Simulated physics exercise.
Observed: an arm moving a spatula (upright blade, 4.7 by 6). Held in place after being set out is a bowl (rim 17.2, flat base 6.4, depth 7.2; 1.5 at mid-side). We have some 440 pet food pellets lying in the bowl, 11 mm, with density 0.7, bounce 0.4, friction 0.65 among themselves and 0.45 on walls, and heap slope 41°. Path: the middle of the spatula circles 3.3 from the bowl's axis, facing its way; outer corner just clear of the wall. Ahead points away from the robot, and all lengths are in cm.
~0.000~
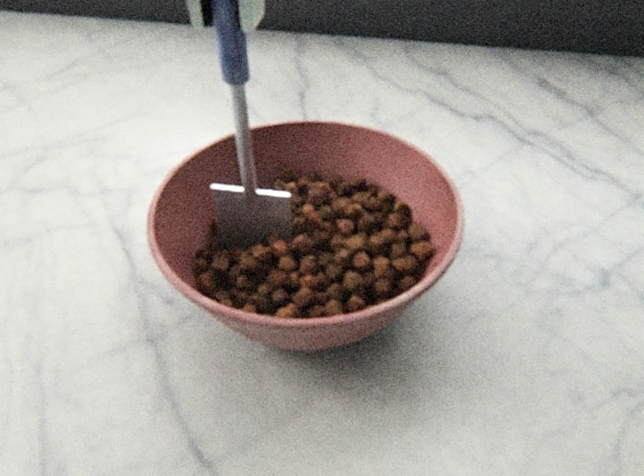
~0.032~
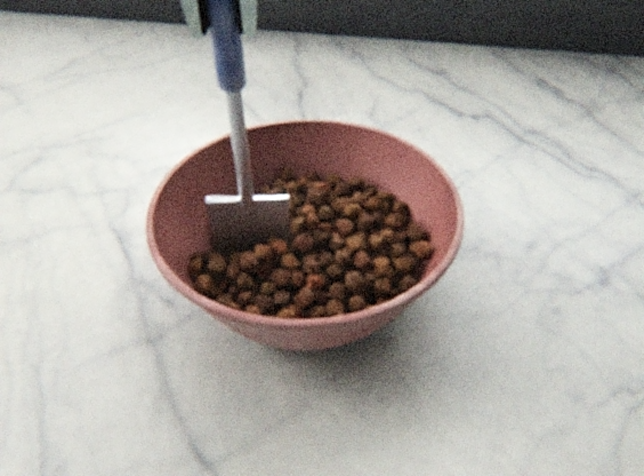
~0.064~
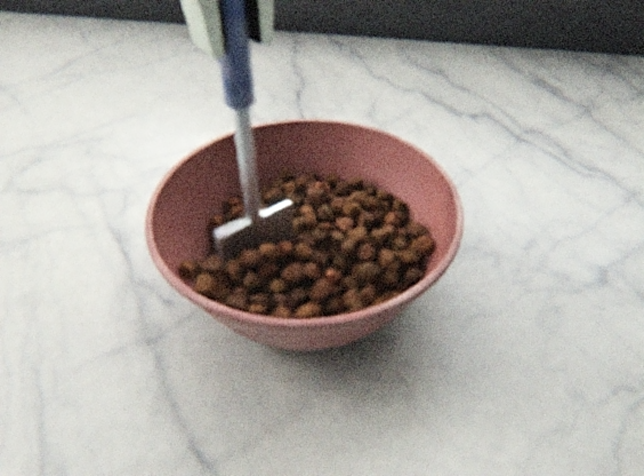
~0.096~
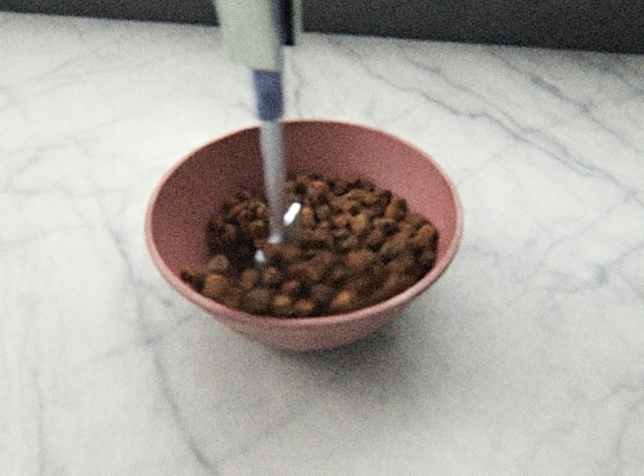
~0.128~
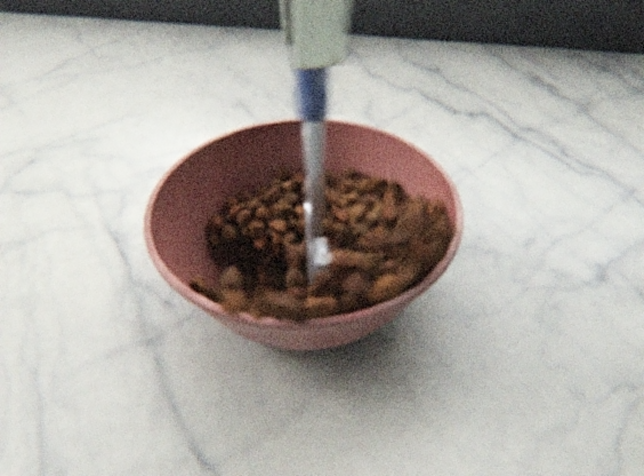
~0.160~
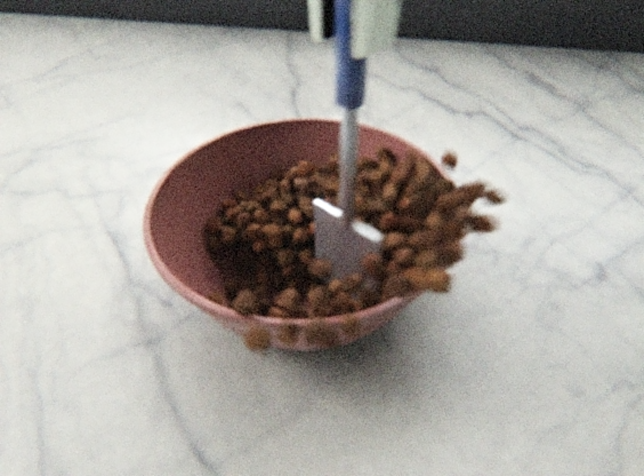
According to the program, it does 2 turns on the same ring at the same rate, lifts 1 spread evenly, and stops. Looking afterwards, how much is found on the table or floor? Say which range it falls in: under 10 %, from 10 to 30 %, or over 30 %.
It falls over 30 %.
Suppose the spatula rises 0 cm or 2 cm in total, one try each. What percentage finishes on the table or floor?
That gives about 50 per cent and 35 per cent, in order.
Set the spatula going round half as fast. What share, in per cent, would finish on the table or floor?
That would be some 20 percent.
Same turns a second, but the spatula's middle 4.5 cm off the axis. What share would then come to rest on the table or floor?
Near 35 %.
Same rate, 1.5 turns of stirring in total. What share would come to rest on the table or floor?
Close to 40 in a hundred.
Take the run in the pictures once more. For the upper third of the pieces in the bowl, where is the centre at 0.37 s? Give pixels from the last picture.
The top third is centred near (206, 218) in the last picture.
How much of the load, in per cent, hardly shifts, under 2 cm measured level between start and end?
About 5 %.
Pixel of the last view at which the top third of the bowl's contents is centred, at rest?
Estimated centre: (261, 242).
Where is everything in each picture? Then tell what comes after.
In the first frame, spatula neck at (248, 169), 0° round; upper third of the load around (324, 243), from x 200 to 425, top at y 175; 444 in the bowl.
In the second frame, spatula neck at (244, 177), 13° round; upper third of the load around (319, 249), from x 195 to 425, top at y 175.
In the third frame, spatula neck at (252, 196), 46° round; upper third of the load around (317, 259), from x 185 to 425, top at y 175.
In the fourth frame, spatula neck at (279, 209), 79° round; upper third of the load around (339, 266), from x 190 to 430, top at y 175.
In the fifth frame, spatula neck at (316, 210), 113° round; upper third of the load around (366, 248), from x 200 to 445, top at y 175; 441 in the bowl, 3 in flight or on the tool.
In the sixth frame, spatula neck at (348, 197), 146° round; upper third of the load around (393, 217), from x 215 to 495, top at y 155; 429 in the bowl, 15 in flight or on the tool.
After 0.37 s, 7° round, highest piece 10 above the table; 323 in the bowl, 64 on the table or floor, 57 in flight or on the tool.
After 0.58 s, 229° round, highest piece 9 above the table; 279 in the bowl, 149 on the table or floor, 16 in flight or on the tool.
After 0.89 s, 0° round, highest piece 7 above the table; 261 in the bowl, 183 on the table or floor.
After 1.59 s, 0° round, highest piece 7 above the table; 261 in the bowl, 183 on the table or floor.
At rest, 261 in the bowl, 183 on the table or floor. That is 41 % on the table or floor.
